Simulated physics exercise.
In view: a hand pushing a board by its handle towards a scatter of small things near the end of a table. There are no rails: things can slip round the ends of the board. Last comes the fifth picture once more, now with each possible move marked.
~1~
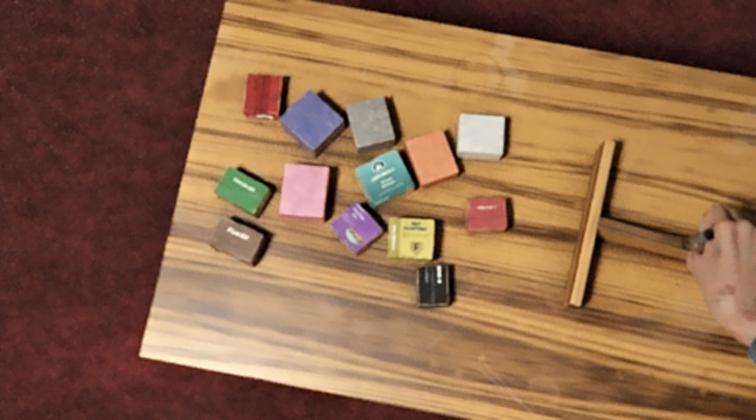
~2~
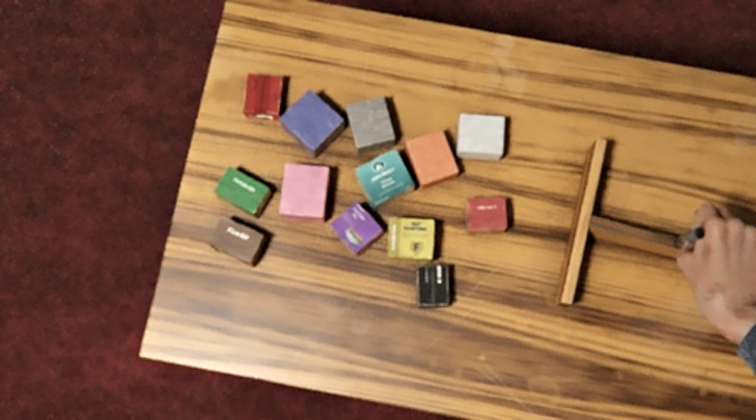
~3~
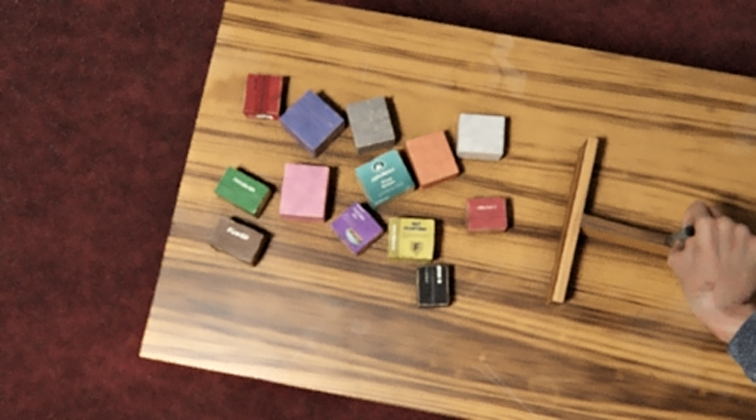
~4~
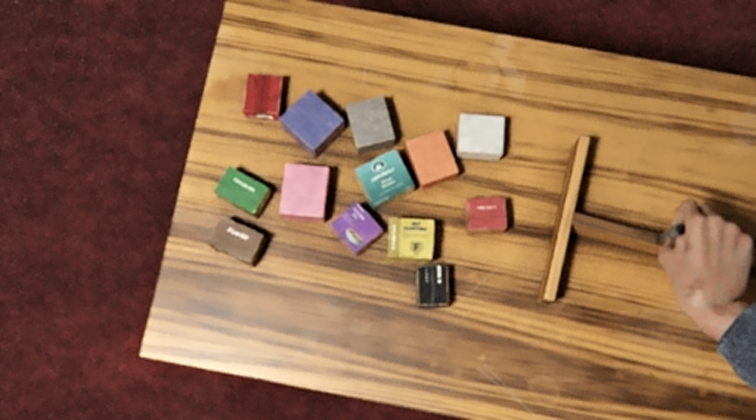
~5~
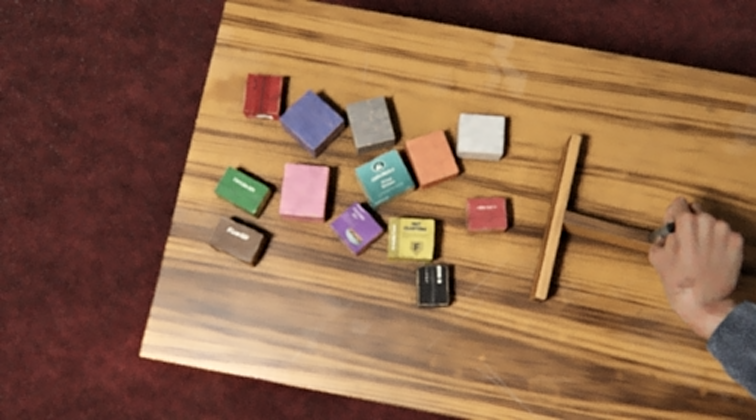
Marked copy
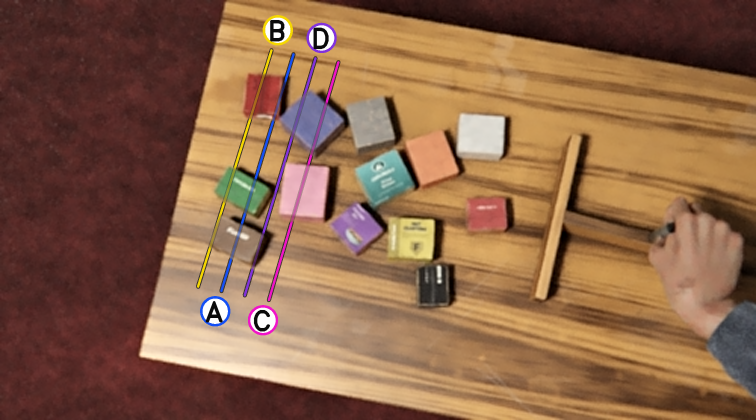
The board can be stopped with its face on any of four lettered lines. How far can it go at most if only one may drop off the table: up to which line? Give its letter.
The farthest such stop is C.
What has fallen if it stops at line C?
The green packet goes over.
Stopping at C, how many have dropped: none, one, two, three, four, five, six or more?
In all, one.
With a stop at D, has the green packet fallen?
Yes.
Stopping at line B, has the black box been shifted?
Yes.
On the copy, A at (259, 169); B at (236, 164); C at (305, 177); D at (281, 173).
On C. First, board (466, 198); black box (423, 287); white block (454, 128).
Then, board (376, 181); green packet (210, 191); red box (259, 91).
Finally, board (307, 169); green packet over the edge; pink block (191, 172); one fallen.
By contrast, A drops three; B drops six; D drops three.
